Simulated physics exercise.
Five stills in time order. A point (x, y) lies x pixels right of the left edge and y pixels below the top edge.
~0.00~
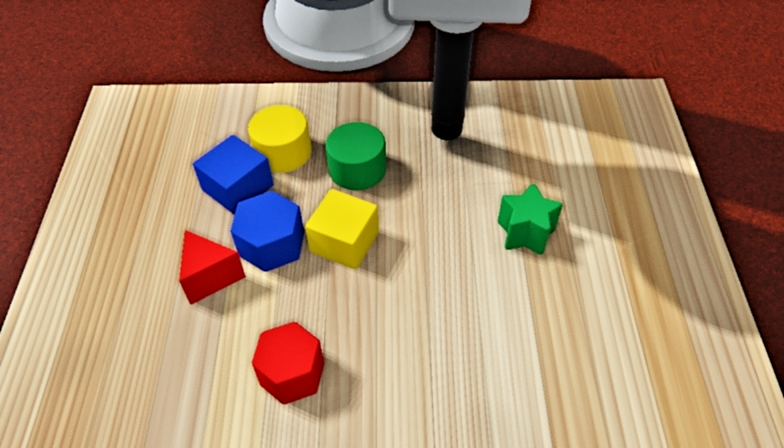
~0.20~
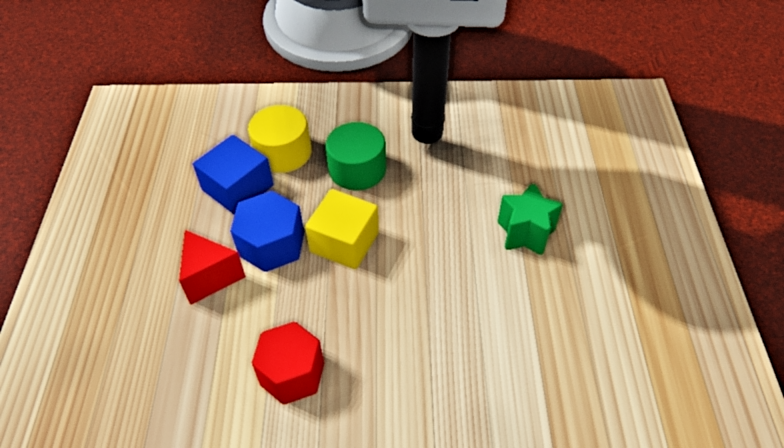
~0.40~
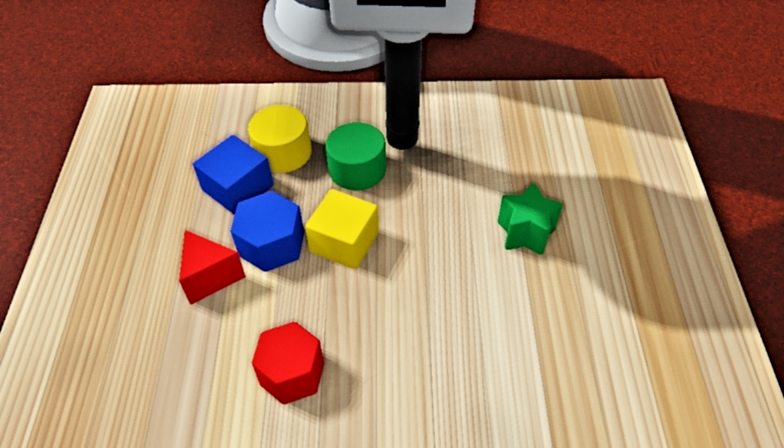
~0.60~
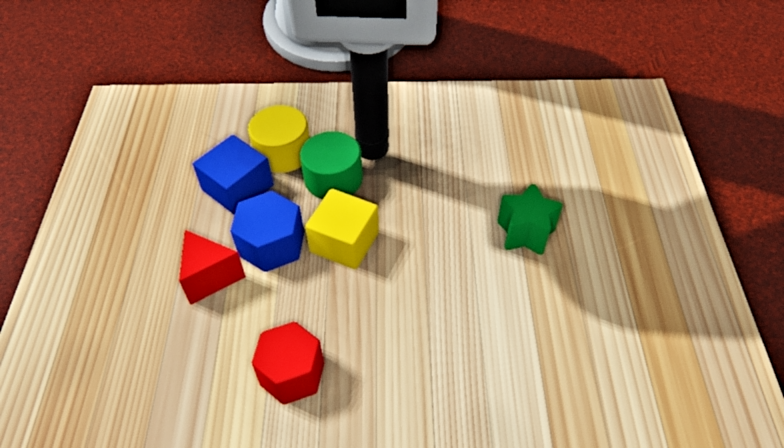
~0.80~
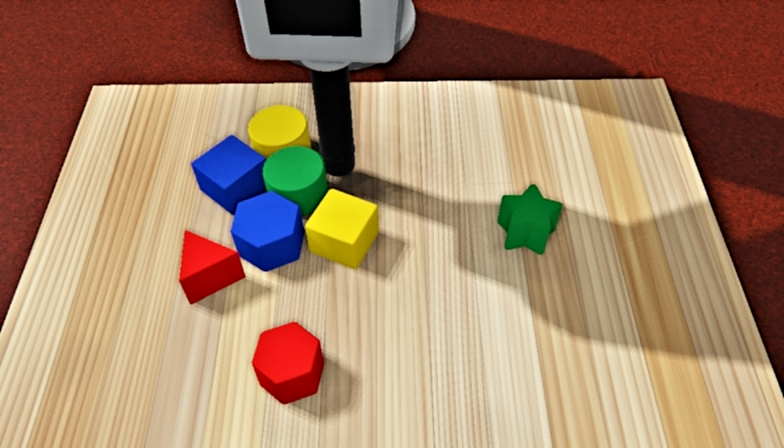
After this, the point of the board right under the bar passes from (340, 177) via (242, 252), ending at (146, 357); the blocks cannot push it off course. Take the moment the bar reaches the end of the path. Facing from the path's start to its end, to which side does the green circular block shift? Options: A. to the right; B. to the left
The answer is A.
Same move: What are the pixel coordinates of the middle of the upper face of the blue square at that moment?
It should be at (188, 153) by then.
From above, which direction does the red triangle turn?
From above, it turns counterclockwise.
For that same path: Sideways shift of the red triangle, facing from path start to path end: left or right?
With start-to-end as forward, it shifts left.
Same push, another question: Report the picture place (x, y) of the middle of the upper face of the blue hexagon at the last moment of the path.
I'd guess (122, 388).
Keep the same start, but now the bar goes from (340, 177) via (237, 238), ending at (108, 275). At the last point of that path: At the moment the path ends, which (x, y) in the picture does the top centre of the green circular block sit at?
The point I'd pick in the picture is (144, 200).
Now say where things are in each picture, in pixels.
Tip of the bar at (447, 131), middles of tops, red triangle at (201, 253), blue square at (230, 160), blue hexagon at (265, 217), green circular block at (356, 141), in the first picture.
Bar at (427, 134), nothing pushed, in the second picture.
Bar at (402, 140), nothing pushed, in the third picture.
Bar at (373, 150), green circular block at (330, 151), in the fourth picture.
Bar at (339, 166), red triangle at (201, 253), blue square at (228, 160), blue hexagon at (265, 217), green circular block at (294, 167), in the fifth picture.
What follows on the original path. One third of the way, bar at (274, 215); red triangle at (194, 264), turned 20° clockwise; blue square at (191, 155); blue hexagon at (240, 236), turned 50° anticlockwise; green circular block at (225, 186).
Two thirds of the way, bar at (204, 272); red triangle at (140, 347); blue square at (188, 153); blue hexagon at (176, 302), turned 75° anticlockwise; green circular block at (206, 196).
At the end, bar at (141, 348); red triangle at (107, 448), turned 30° anticlockwise; blue square at (188, 153); blue hexagon at (122, 388), turned 100° anticlockwise; green circular block at (206, 196).
